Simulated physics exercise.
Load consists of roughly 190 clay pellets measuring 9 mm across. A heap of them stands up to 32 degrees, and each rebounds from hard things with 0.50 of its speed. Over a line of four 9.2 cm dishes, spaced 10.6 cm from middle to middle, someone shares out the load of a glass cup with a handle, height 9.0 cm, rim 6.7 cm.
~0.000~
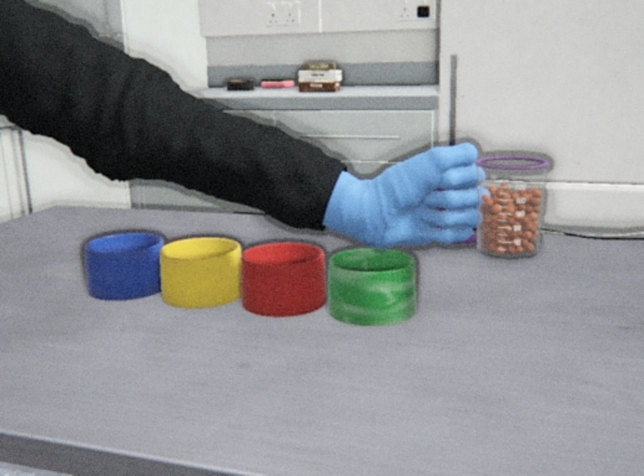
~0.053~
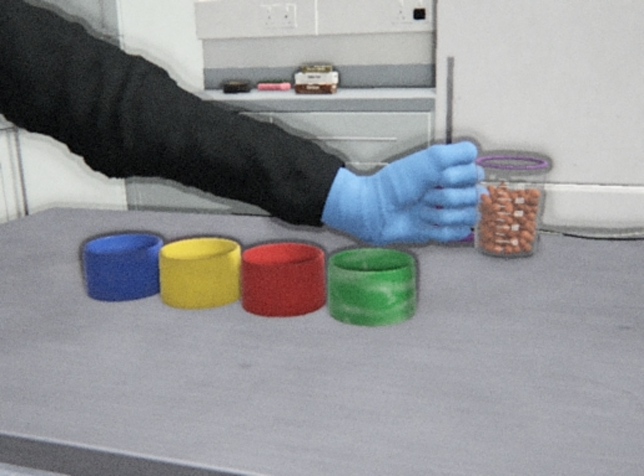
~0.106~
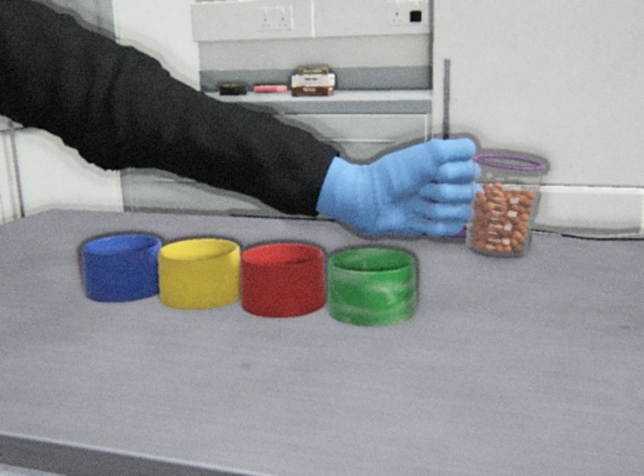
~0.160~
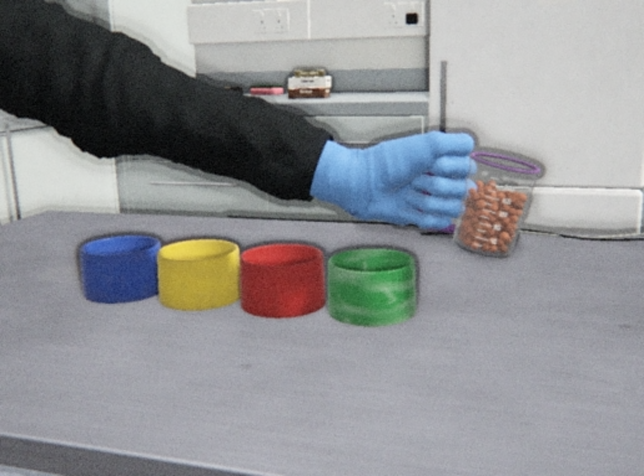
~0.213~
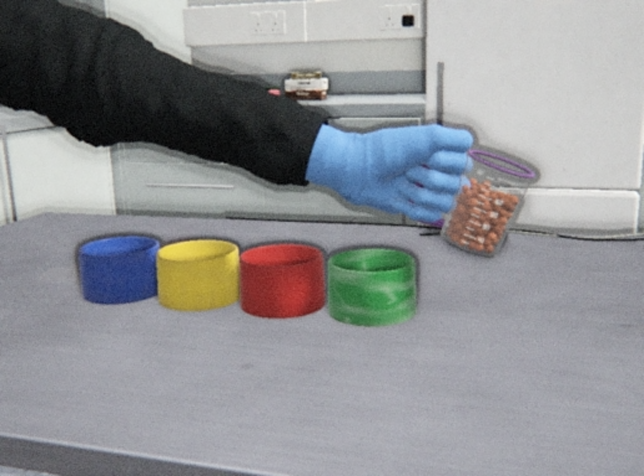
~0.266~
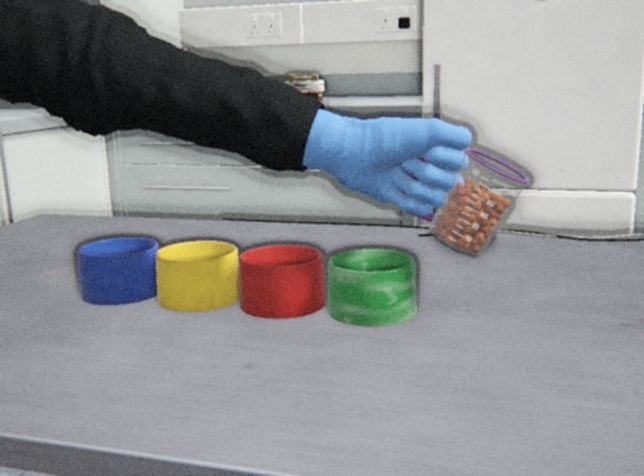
On a grey tabletop behind a row of blue, yellow, red and green dishes, a blue-gloved hand held a clear cup of brownish pellets, then moved it slightly left while tilting its base leftward.
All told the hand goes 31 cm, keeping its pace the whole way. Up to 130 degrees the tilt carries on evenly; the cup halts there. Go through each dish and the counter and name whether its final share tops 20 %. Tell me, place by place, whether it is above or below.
Red dish: Below the mark; blue dish: Below the mark; green dish: Above the mark; yellow dish: Below the mark; counter: Below the mark.
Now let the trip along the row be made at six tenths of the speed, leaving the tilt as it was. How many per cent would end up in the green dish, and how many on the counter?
The shares would then be green 0 and counter 100.
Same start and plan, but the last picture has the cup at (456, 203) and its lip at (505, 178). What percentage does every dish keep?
Final shares - red 90 %, blue 0 %, green 0 %, yellow 0 %.
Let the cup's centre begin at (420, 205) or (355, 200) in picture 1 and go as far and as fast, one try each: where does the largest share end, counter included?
In the first try red collects the most, and in the second it's red.
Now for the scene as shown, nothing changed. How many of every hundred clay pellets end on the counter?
I'd reckon around 10 per cent.
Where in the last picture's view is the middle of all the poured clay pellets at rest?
Centre at rest, approx.: (375, 295) px.
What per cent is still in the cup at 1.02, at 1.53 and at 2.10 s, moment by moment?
At the three moments: 75, 0 and 0 percent.
Then, at 1.02 s, tilt 124 degrees; cup holds 75 %, green 15 %.
After 1.53 s, tilt 130 degrees; cup holds 0 %, green 90 %.
After 2.10 s, tilt 130 degrees; cup holds 0 %, green 90 %.
At rest (2.4 s), red 0 %, blue 0 %, green 90 %, yellow 0 %, counter 10 %.
